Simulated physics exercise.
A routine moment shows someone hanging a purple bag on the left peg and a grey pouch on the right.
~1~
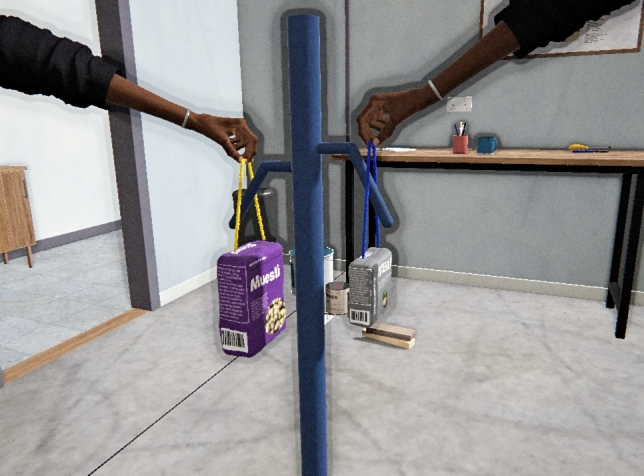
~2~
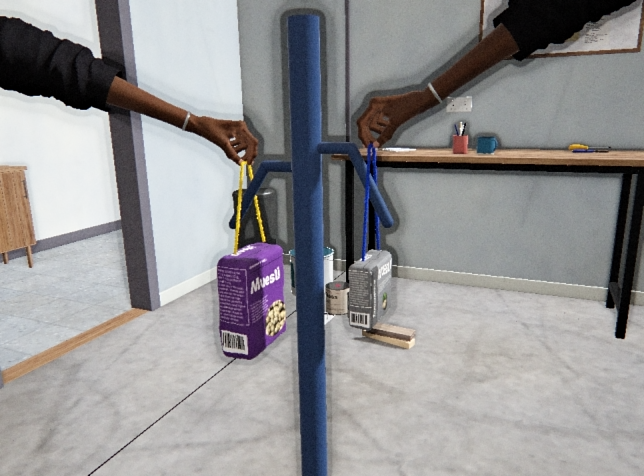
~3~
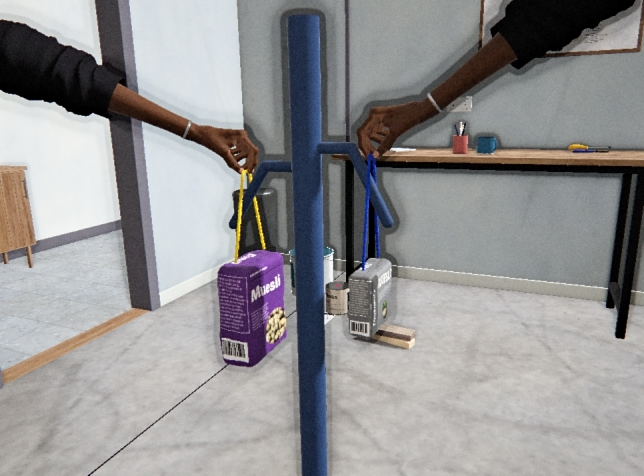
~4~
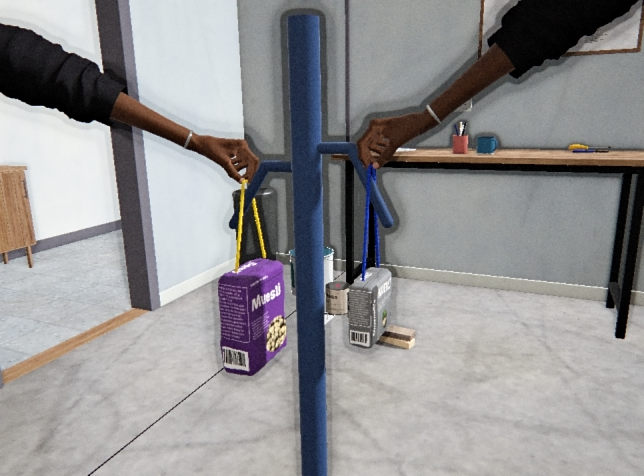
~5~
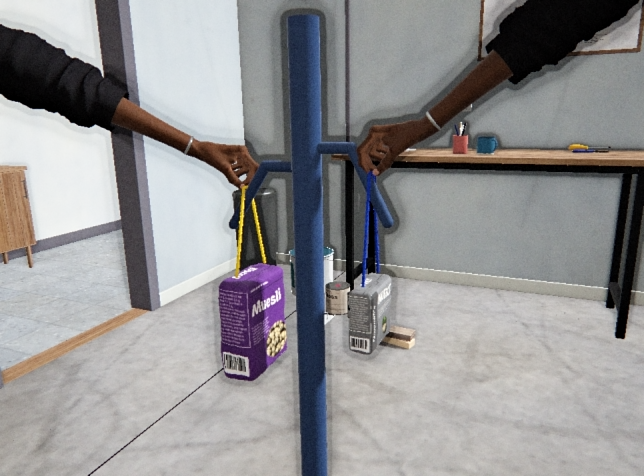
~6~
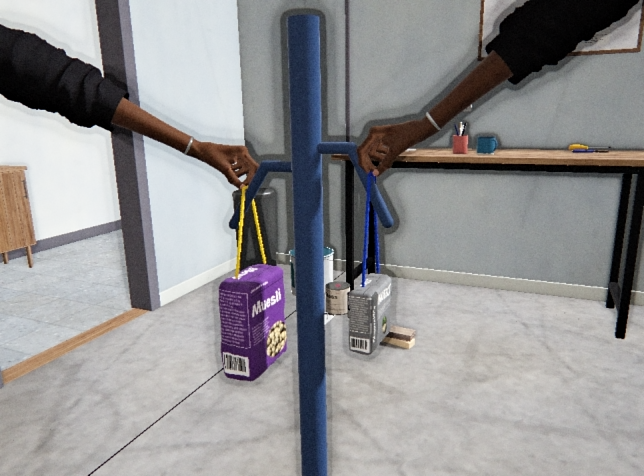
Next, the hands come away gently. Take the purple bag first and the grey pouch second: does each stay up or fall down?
Result: The purple bag falls down; the grey pouch falls down.
Then, 0.38 s on from there, purple bag on the floor; grey pouch on the floor.
In the end, purple bag on the floor; grey pouch on the floor. The purple bag slips off its peg and the grey pouch drops to the floor.
